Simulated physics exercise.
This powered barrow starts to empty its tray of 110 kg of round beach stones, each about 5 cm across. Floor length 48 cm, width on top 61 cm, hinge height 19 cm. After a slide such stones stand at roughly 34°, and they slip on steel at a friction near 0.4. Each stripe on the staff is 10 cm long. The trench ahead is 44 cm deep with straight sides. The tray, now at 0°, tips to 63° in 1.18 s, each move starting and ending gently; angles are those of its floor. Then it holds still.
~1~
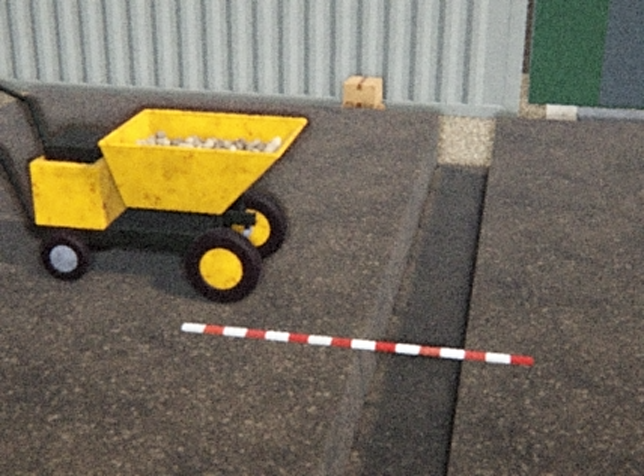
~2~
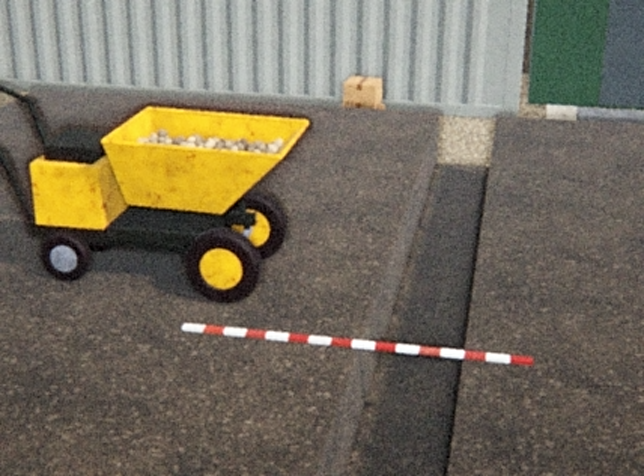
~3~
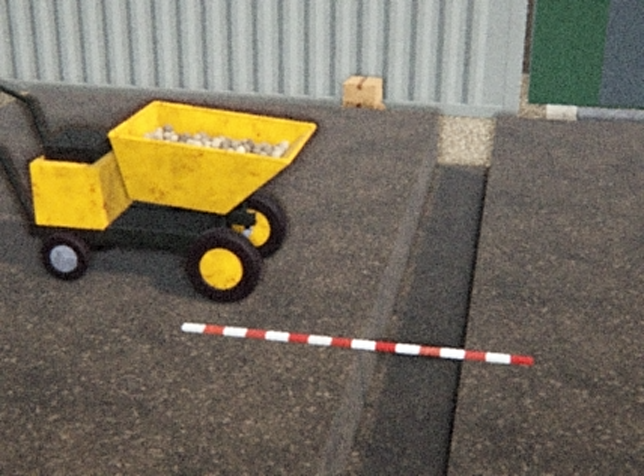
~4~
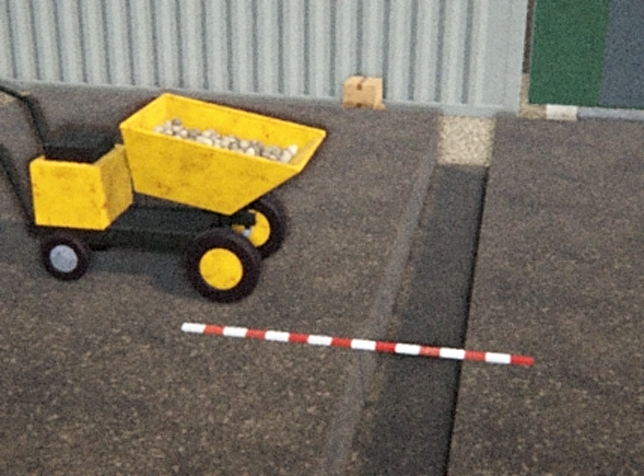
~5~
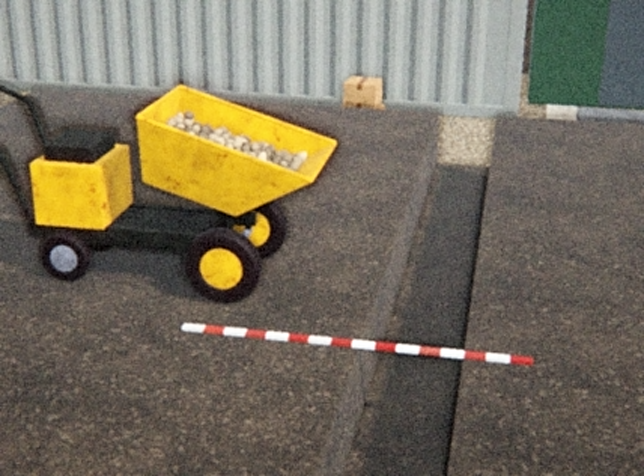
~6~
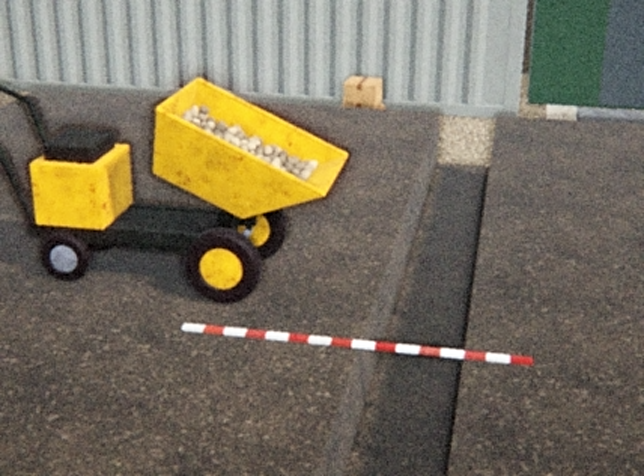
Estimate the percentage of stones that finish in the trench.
Roughly 100 per cent ends in the trench.
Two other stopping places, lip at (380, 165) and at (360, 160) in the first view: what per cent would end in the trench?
About 30 and 45 per cent.
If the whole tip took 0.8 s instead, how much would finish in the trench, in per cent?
It would be near 100 per cent.
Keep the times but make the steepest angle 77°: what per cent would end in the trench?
In that case some 85 per cent.
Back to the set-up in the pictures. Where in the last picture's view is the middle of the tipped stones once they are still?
Near (426, 362).
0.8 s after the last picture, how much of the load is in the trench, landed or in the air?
About 30 per cent by then.
Then, 0.4 s after the last picture the floor is at 53°, 100 % in the tray; the foremost stones are at (350, 228).
Then, 0.8 s after the last picture the floor is at 63°, 67 % in the tray, 2 % short of the trench, 31 % in the trench; the foremost stones are at (442, 364).
Then, 1.1 s after the last picture the floor is at 63°, 28 % in the tray, 2 % short of the trench, 70 % in the trench; the foremost stones are at (462, 372).
Then, 3.1 s after the last picture the floor is at 63°, 0 % in the tray, 100 % in the trench; the foremost stones are at (462, 368).
